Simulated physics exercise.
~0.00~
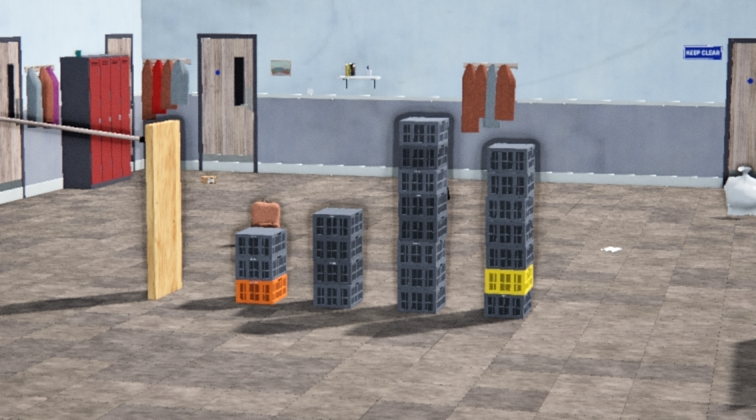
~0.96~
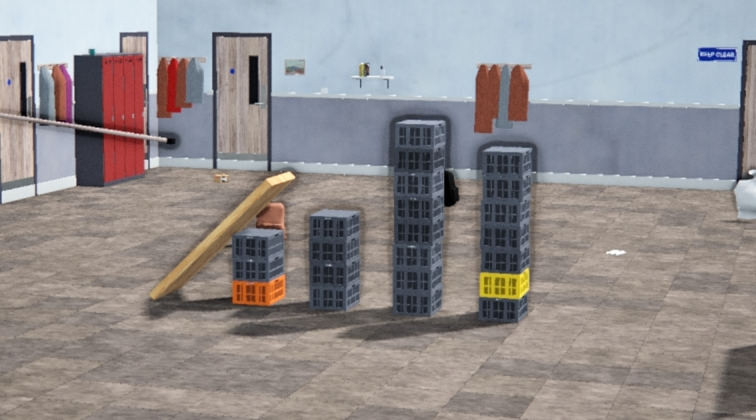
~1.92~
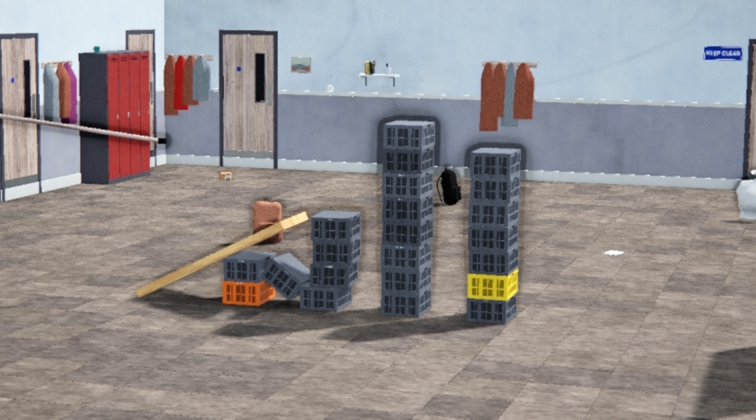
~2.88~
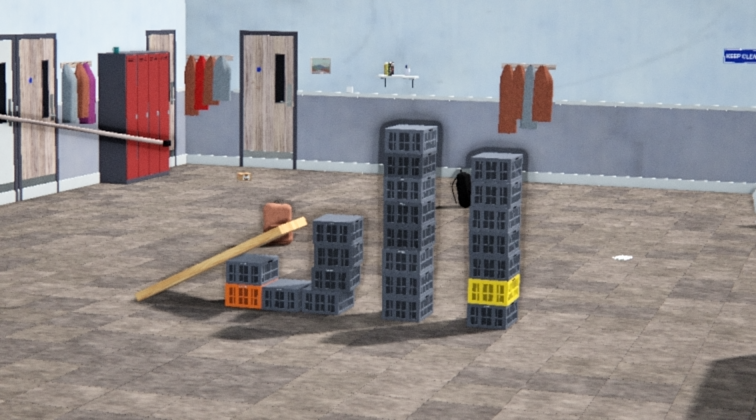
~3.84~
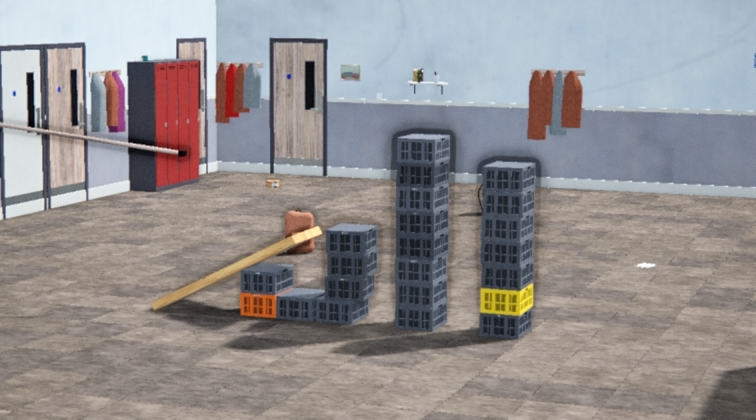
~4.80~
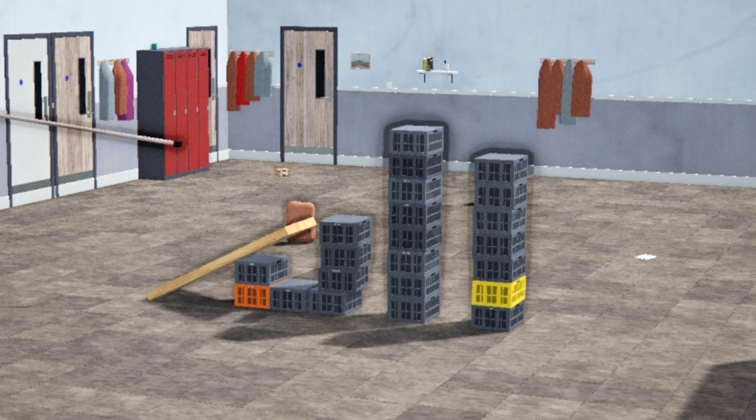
The footage shows an upright wooden board beside a row of four crate stacks tipping right onto the shortest, knocking one grey crate down into the gap before the next stack. The board ends leaning on the crates, while the orange and yellow crates and taller stacks stay standing.
